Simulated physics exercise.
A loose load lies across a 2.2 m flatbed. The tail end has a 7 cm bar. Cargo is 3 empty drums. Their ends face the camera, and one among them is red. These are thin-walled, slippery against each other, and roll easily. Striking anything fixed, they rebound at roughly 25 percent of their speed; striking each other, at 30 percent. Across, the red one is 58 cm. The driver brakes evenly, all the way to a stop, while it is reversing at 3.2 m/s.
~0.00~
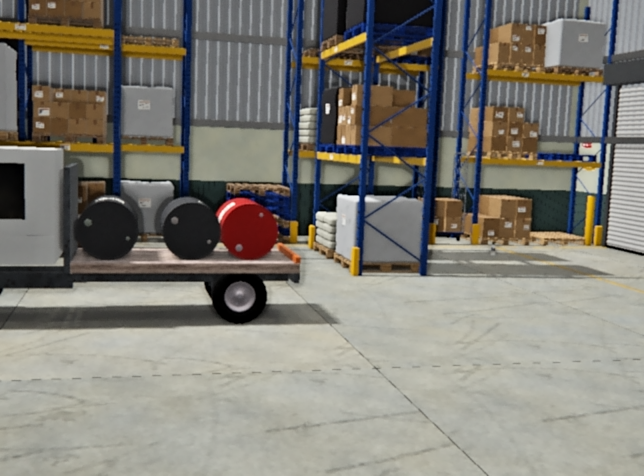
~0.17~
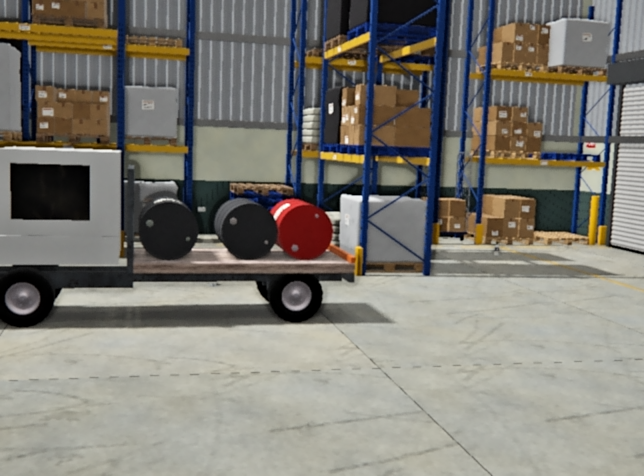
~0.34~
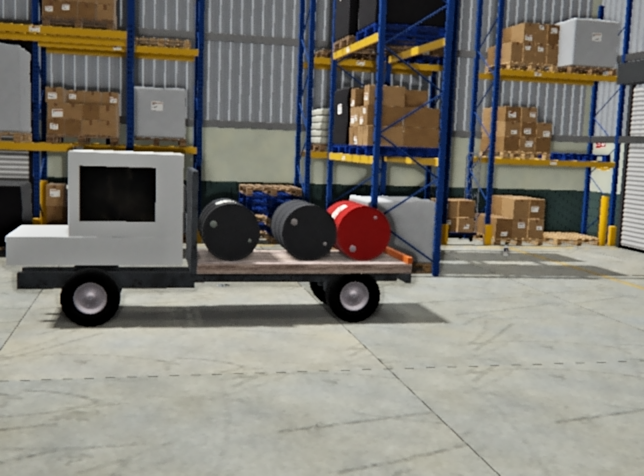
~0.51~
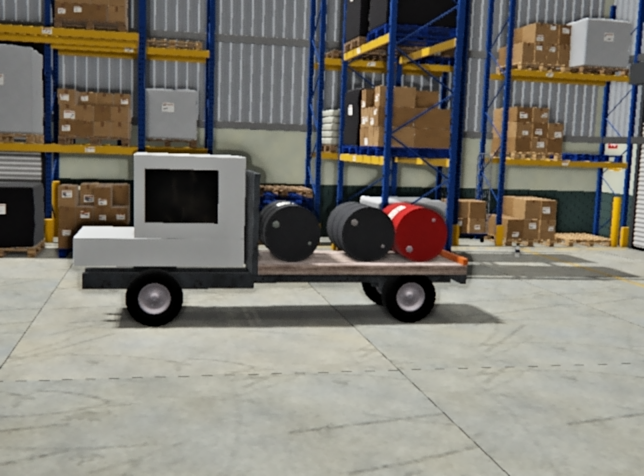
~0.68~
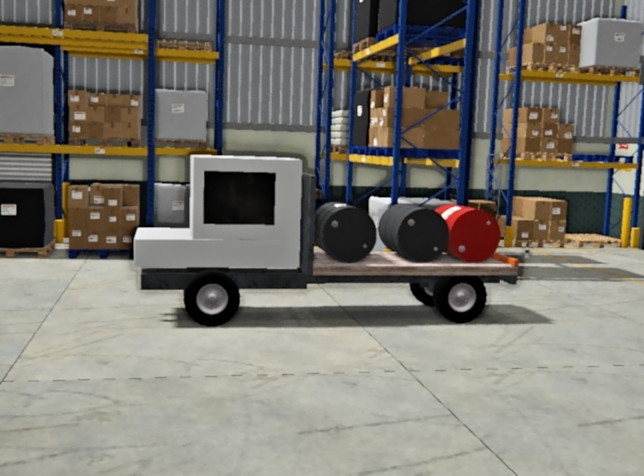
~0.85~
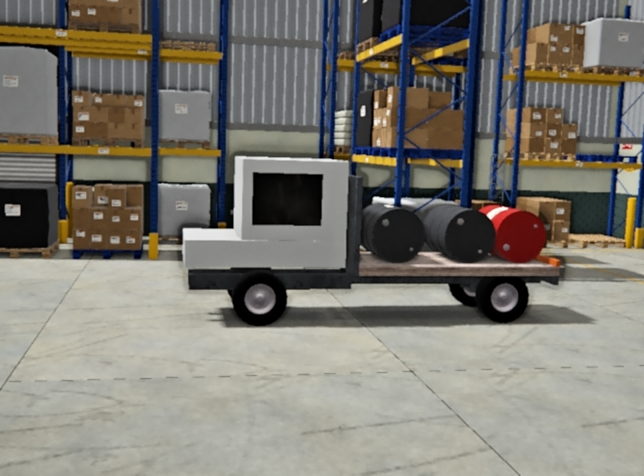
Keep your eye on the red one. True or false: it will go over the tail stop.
False.
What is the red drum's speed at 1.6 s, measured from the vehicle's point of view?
Roughly 0.1 m/s.
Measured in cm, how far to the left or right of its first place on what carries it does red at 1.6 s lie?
Shift of red: 30, rightward.
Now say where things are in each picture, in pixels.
Red (251, 232); tail bar at (298, 260); speed 3.2 m/s; 3 of the 3 make up the bottom layer on the bed, in the first picture.
Red (307, 233); tail bar at (353, 260); speed 3.1 m/s, in the second picture.
Red (365, 234); tail bar at (410, 261); speed 3.0 m/s, in the third picture.
Red (423, 235); tail bar at (465, 262); speed 2.8 m/s, in the fourth picture.
Red (477, 237); tail bar at (516, 263); speed 2.7 m/s, in the fifth picture.
Red (522, 238); tail bar at (558, 264); speed 2.5 m/s, in the sixth picture.
Then, 1.6 s in, red is on the bed, 15 cm from the bar; 0 lost off the end.
Then, 2.5 s in, red is on the bed, 15 cm from the bar; 0 lost off the end.
Then, 3.5 s in, still the same for red; 0 lost off the end.
In the end (4.6 s), red is on the bed, 20 cm from the bar; 0 lost off the end.
